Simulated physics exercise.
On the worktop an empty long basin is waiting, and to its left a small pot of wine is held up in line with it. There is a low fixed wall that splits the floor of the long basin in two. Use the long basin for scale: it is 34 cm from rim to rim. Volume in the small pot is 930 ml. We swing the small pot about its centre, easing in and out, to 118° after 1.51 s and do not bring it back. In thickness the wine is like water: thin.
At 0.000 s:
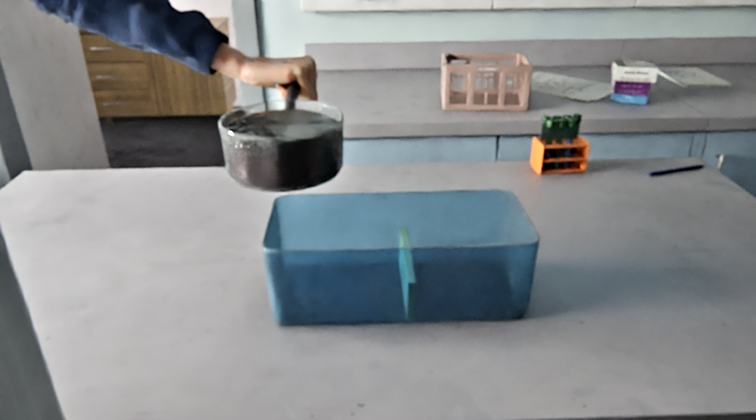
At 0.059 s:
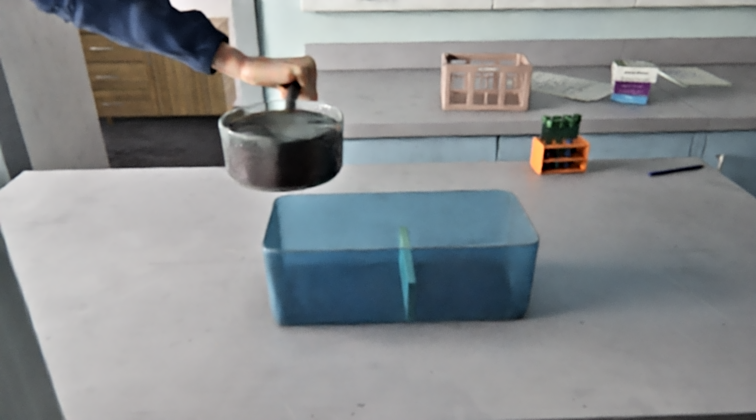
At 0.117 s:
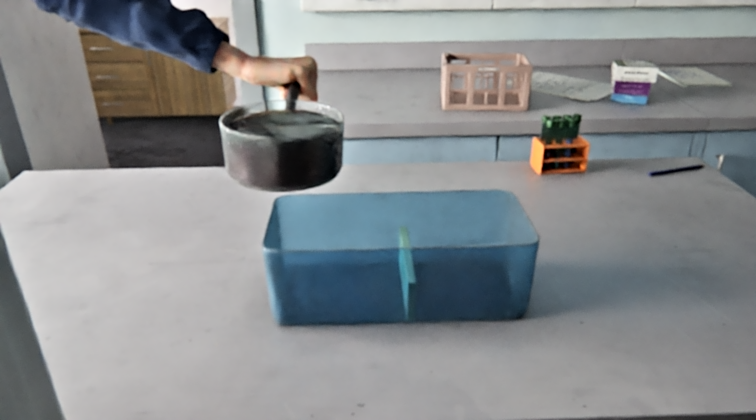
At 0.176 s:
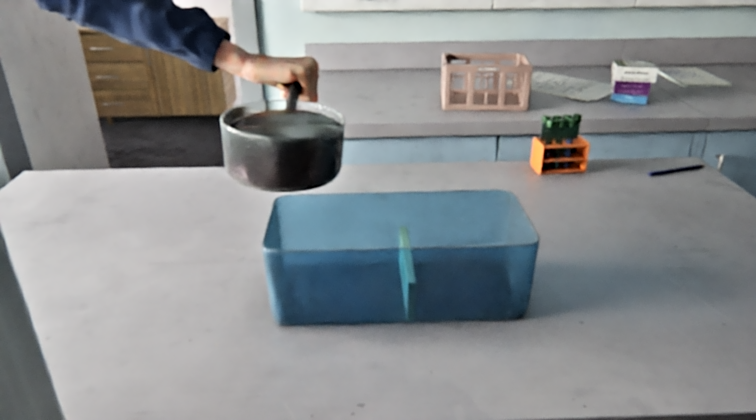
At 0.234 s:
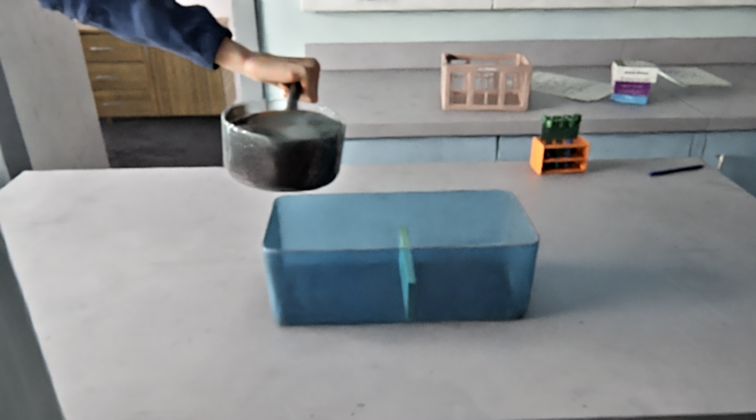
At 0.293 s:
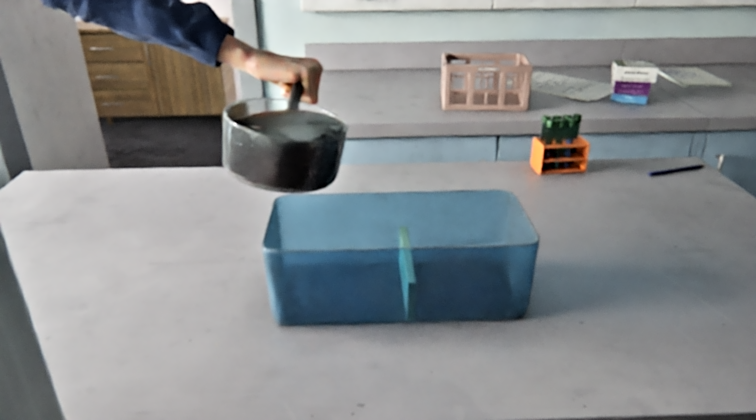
A hand held a small dark pot above the left end of an empty blue basin on the worktop, keeping it level at first, then slowly tilted it slightly to the right.
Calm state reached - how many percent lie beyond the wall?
18 percent, roughly.
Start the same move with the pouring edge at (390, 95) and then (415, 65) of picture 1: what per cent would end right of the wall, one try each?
Respectively 80 and 95 %.
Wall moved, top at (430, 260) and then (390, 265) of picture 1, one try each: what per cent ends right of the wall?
Around 5 and 60 percent, in that order.
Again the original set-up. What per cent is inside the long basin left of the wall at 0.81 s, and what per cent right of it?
Around 20 percent on the left and 7 on the right.
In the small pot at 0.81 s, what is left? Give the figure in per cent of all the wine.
Still held: Roughly 44 % of the total.
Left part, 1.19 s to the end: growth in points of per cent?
That is roughly 9 in a hundred of the whole.
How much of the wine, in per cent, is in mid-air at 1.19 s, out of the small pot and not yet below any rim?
Roughly 4 %.
By 0.81 s the tilt is 65° and 45 per cent is still to pour, 21 is left of the wall and 7 right of it.
By 1.19 s the tilt is 105° and 5 per cent is still to pour, 73 is left of the wall and 18 right of it.
By 1.58 s the tilt is 118° and 0 per cent is still to pour, 81 is left of the wall and 18 right of it.
By 2.01 s the tilt is 118° and 0 per cent is still to pour, 81 is left of the wall and 18 right of it.
At rest 81 per cent lies left of the wall, 18 right of it and 1 outside.
